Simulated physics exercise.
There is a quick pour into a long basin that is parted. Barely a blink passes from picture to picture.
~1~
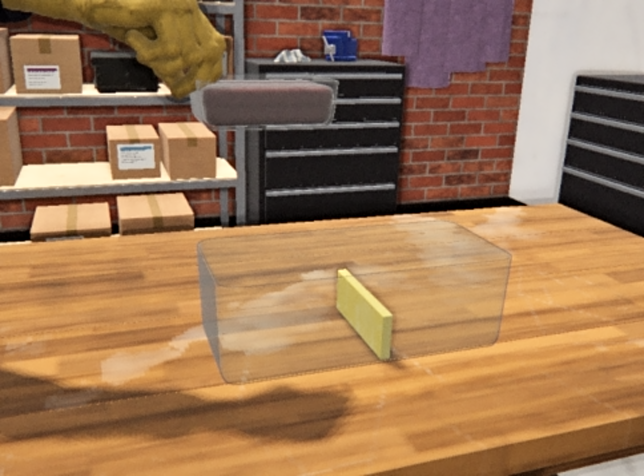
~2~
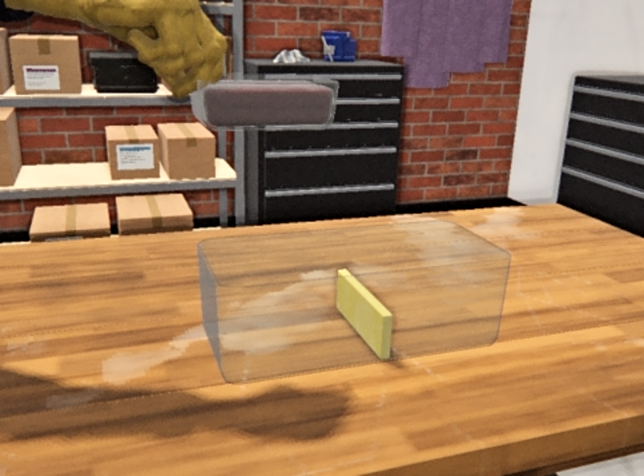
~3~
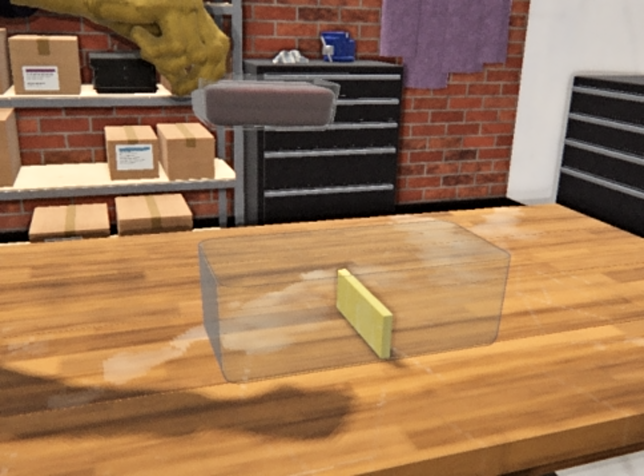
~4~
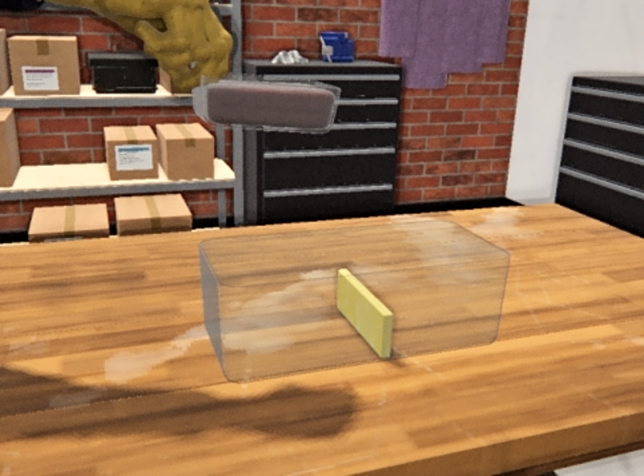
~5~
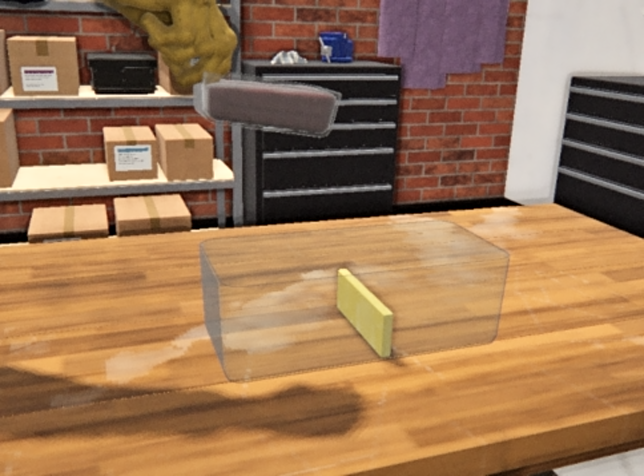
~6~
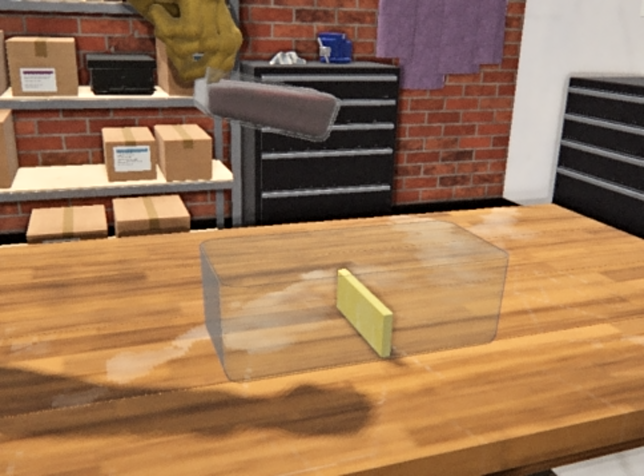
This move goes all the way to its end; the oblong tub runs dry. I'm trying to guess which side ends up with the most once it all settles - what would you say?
Heavier on the right.
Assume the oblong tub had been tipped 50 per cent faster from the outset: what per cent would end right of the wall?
Around 60 percent.
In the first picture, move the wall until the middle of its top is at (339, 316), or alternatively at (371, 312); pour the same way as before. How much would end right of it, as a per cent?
About 75 % and 60 %.
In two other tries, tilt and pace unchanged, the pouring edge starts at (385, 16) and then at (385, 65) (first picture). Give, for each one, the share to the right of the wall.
It comes out at around 85 percent and then around 85 percent.
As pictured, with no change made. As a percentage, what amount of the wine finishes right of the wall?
Something like 70 per cent, roughly.
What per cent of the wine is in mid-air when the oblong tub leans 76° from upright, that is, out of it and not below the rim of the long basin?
Estimate: Some 60 per cent.
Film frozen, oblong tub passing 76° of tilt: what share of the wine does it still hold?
Roughly 15 percent remains at that point.
A moment on, the tilt is 76° and 14 per cent is still to pour, 4 is left of the wall and 23 right of it.
Next, the tilt is 108° and 1 per cent is still to pour, 25 is left of the wall and 69 right of it.
Then the tilt is 110° and 0 per cent is still to pour, 28 is left of the wall and 70 right of it.
Later the tilt is 110° and 0 per cent is still to pour, 28 is left of the wall and 70 right of it.
In the end 28 per cent lies left of the wall, 70 right of it and 2 outside.
